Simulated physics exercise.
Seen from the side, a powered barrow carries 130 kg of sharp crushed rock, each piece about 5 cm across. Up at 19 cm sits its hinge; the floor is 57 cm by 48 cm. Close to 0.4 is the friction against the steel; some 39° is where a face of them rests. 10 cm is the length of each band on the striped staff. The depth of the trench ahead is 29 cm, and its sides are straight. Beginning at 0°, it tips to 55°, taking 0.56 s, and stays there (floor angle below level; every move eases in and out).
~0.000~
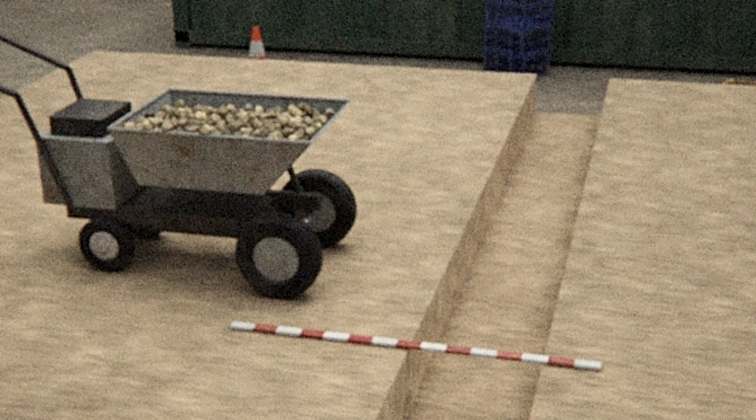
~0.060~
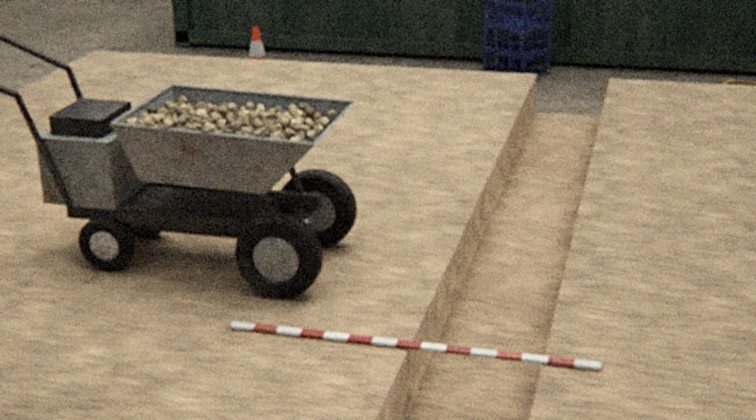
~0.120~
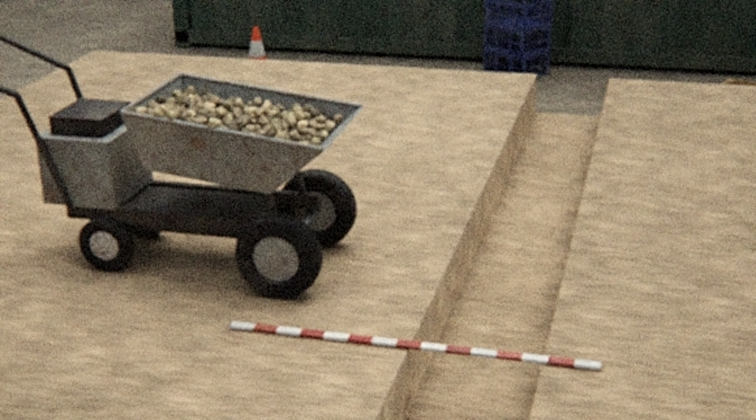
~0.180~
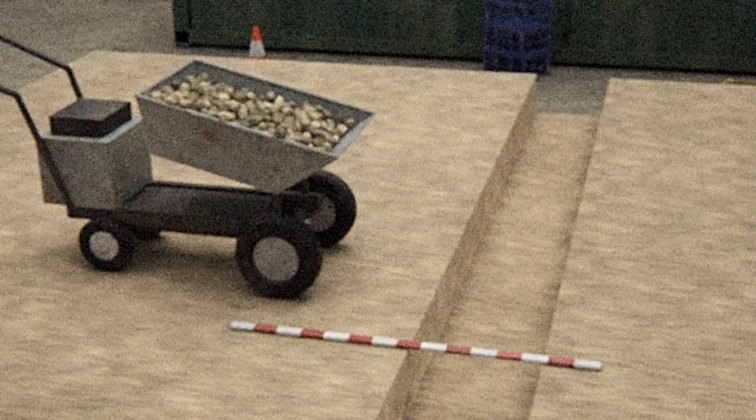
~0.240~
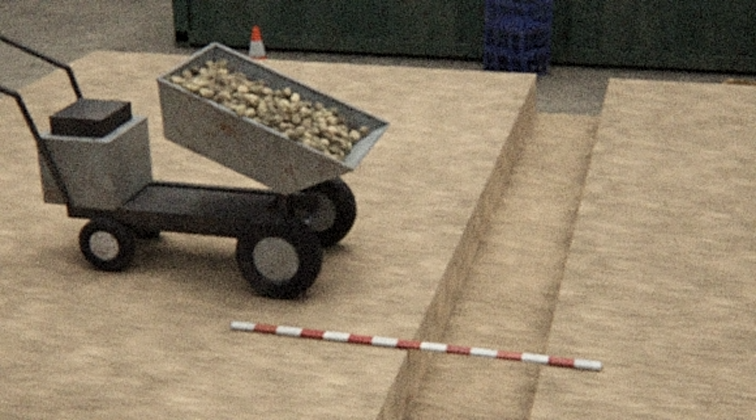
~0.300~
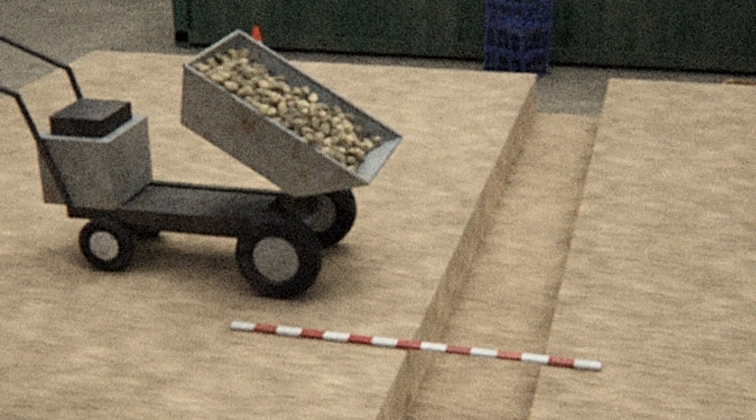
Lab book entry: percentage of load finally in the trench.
Approx. 54 percent.
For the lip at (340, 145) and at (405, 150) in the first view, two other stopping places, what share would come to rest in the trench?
I'd expect some 50 per cent, then some 25.
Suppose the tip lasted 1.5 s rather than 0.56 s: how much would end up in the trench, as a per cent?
I'd put it at roughly 25 per cent.
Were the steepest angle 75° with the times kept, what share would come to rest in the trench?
About 95%.
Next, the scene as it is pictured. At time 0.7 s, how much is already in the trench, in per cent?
By then, around 5 percent.
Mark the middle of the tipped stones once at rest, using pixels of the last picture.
At about pixel (503, 340) in the last view.
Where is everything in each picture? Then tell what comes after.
In the first picture, lip at (309, 144), floor tilted 0°, highest stones at (264, 113).
In the second picture, lip at (313, 145), floor tilted 2°, highest stones at (242, 111); the stones move at 0.4 m/s on average.
In the third picture, lip at (323, 150), floor tilted 6°, highest stones at (201, 102); the stones move at 0.9 m/s on average.
In the fourth picture, the tray is at 13°, its lip at (338, 158); the top of the load is at (198, 87); the stones move at 1.2 m/s on average.
In the fifth picture, lip at (353, 170), floor tilted 22°, highest stones at (209, 72); the stones move at 1.4 m/s on average.
In the sixth picture, the tray is at 30°, its lip at (368, 184); the top of the load is at (231, 59); the stones move at 1.4 m/s on average.
After 0.4 s the floor is at 46°; 100 % in the tray; the foremost stones are at (383, 183).
After 0.7 s the floor is at 55°; 92 % in the tray, 4 % short of the trench, 3 % in the trench; the foremost stones are at (455, 259).
After 1.0 s the floor is at 55°; 54 % in the tray, 5 % short of the trench, 42 % in the trench; the foremost stones are at (551, 350).
After 3.0 s the floor is at 55°; 43 % in the tray, 3 % short of the trench, 54 % in the trench; the foremost stones are at (569, 338).
